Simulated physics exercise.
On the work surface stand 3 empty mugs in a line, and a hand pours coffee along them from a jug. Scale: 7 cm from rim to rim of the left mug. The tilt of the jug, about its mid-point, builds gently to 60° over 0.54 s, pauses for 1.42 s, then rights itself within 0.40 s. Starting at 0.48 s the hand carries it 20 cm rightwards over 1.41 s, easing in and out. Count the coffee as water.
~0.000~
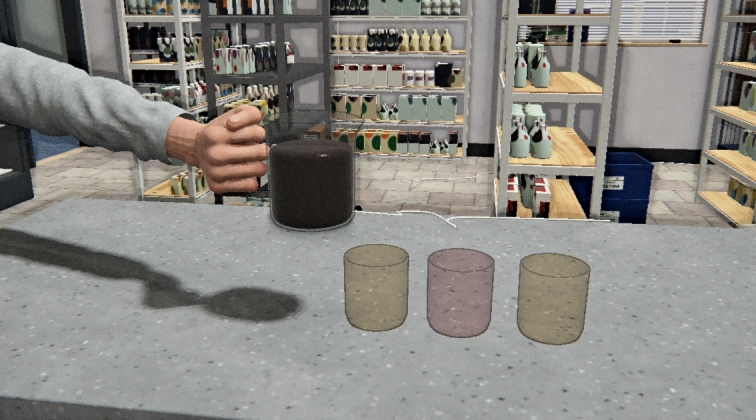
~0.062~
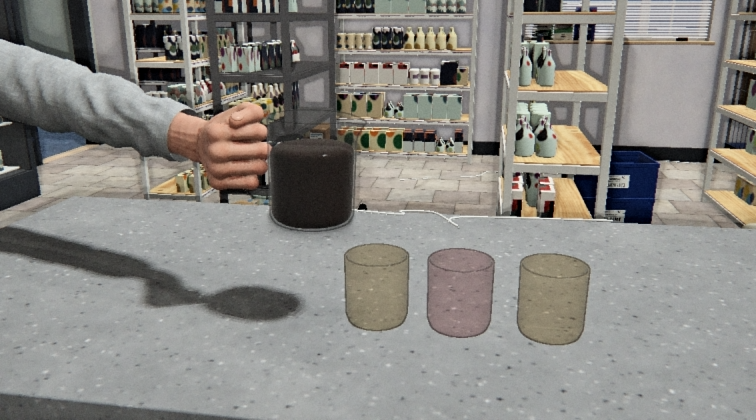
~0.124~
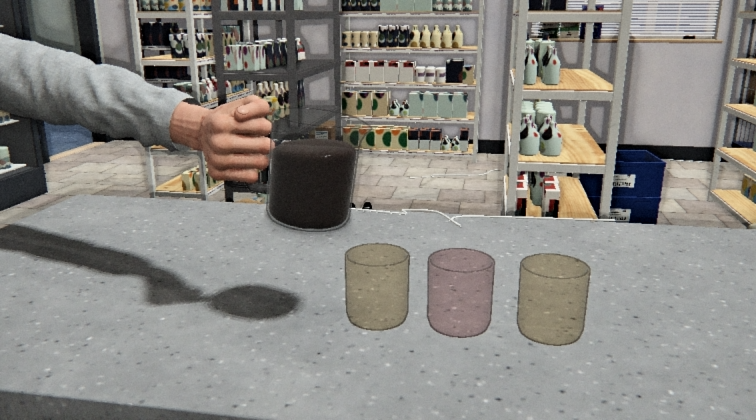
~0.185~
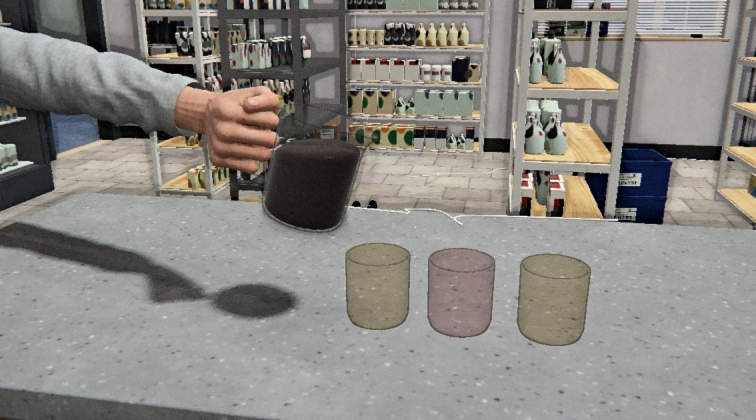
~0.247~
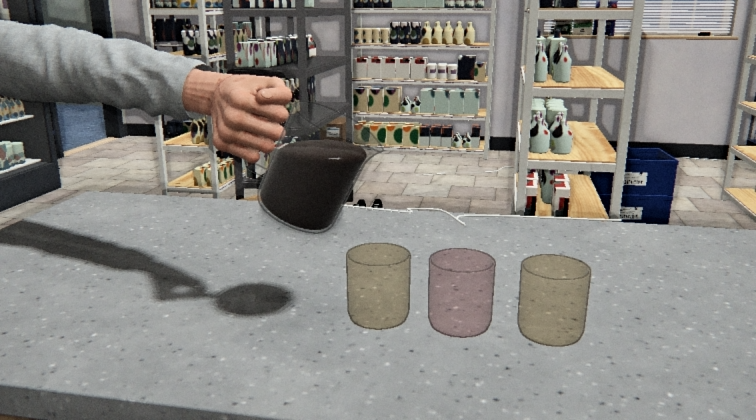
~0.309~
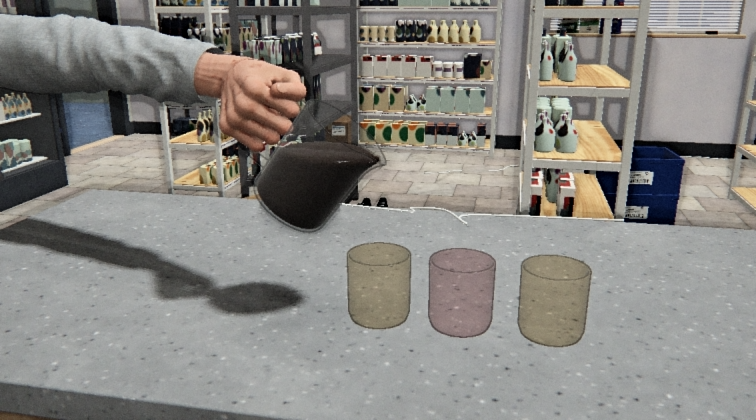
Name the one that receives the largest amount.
The middle one ends up with the most.
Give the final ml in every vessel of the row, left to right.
About 0 ml left, 120 ml middle, 80 ml right.
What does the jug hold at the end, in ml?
Some 300 ml.
Then, 0.89 s in, the tilt is 60° and from the left they hold 0 ml, 70 ml, 0 ml, the jug 450 ml, and 65 ml is on the work surface.
Then, 1.31 s in, the tilt is 60° and from the left they hold 0 ml, 125 ml, 0 ml, the jug 380 ml, and 85 ml is on the work surface.
Then, 1.76 s in, the tilt is 60° and from the left they hold 0 ml, 125 ml, 60 ml, the jug 320 ml, and 95 ml is on the work surface.
Then, 2.24 s in, the tilt is 12° and from the left they hold 0 ml, 125 ml, 80 ml, the jug 295 ml, and 110 ml is on the work surface.
Finally, from the left they hold 0 ml, 125 ml, 80 ml, the jug 295 ml, and 110 ml is on the work surface.
